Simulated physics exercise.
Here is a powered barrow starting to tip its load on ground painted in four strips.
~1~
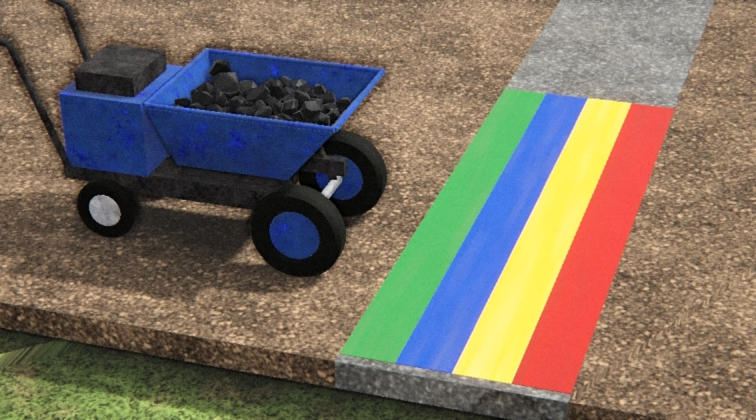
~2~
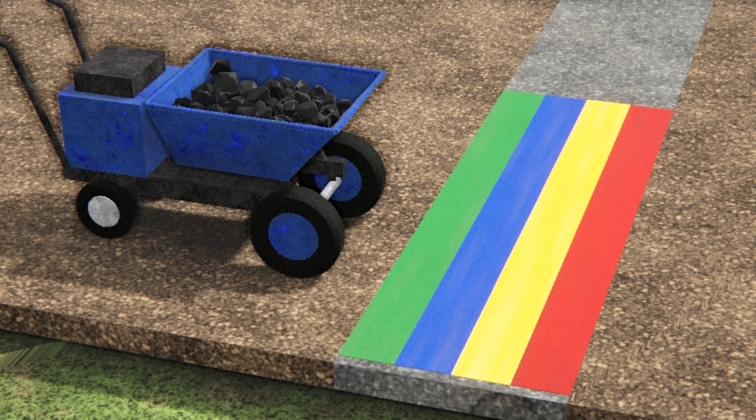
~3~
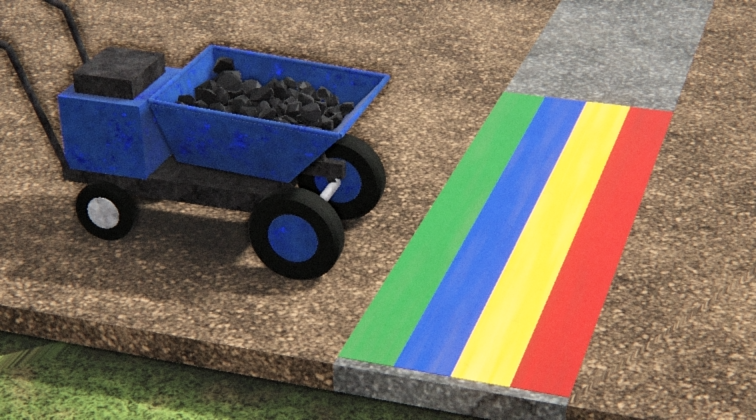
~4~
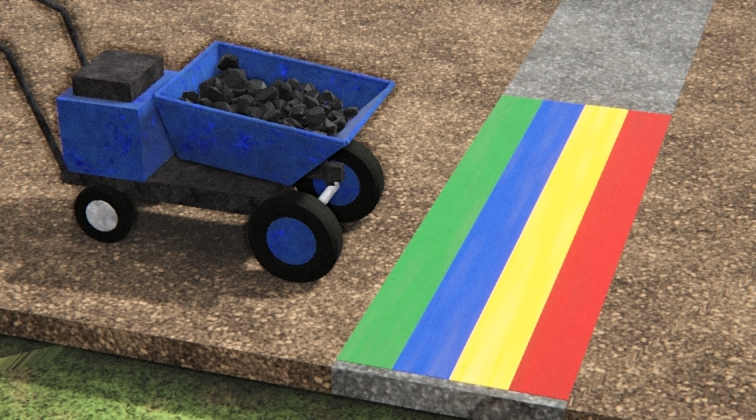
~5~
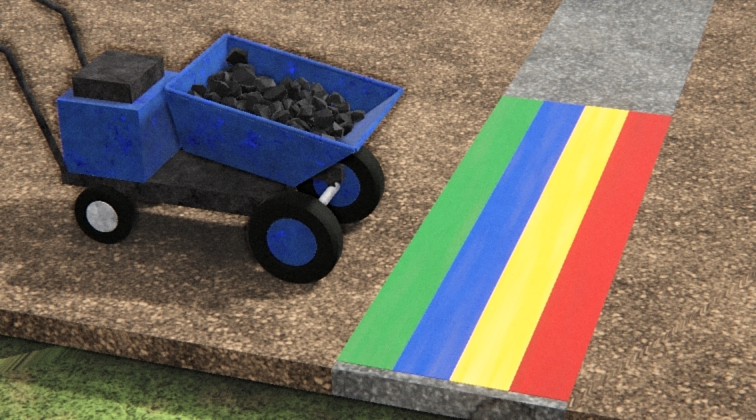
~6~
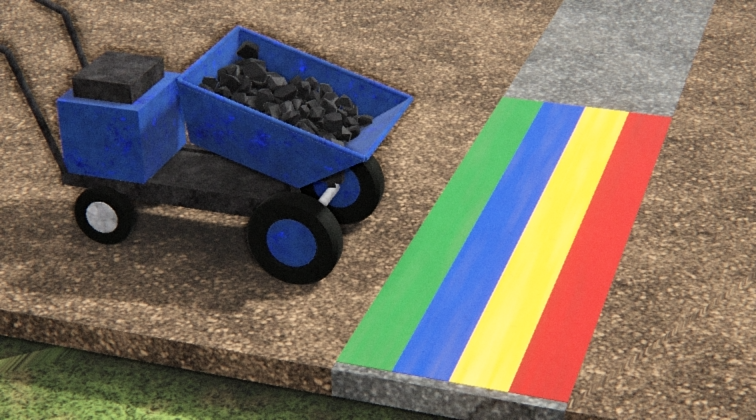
A blue powered barrow loaded with black coal stood still beside green, blue, yellow and red strips, then its skip gradually tilted toward them, its back end rising while the lumps stayed inside.
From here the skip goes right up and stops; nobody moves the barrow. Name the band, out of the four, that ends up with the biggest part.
The blue band.
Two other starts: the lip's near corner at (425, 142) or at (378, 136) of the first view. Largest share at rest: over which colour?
Case one gives red, case two gives that yellow strip.
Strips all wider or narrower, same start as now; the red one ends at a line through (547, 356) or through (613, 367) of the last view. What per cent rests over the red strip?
About 10 %, then 0 %.
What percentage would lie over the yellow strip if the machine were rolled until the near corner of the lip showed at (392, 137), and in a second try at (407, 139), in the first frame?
50 % then 40 %.
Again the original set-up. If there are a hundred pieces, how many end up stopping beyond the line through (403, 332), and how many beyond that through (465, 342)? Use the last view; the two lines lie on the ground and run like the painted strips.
About 80 and 40 %.
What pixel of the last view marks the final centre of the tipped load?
Once nothing moves, the middle sits near (489, 266).
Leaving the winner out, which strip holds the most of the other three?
The runner-up: The yellow strip.
Soon after the last picture, skip tipped steeply; all in the skip.
A little later, skip tipped steeply; most in the skip; a stray few over the green strip; about a quarter over the blue strip; a stray few over the yellow strip; a stray few falling.
Later still, skip tipped right over; a small part in the skip; a small part over the green strip; about half over the blue strip; about a quarter over the yellow strip; a small part over the red strip; a stray few off the paint.
At rest, skip tipped right over; a small part in the skip; a small part over the green strip; about half over the blue strip; about a quarter over the yellow strip; a small part over the red strip; a stray few off the paint.
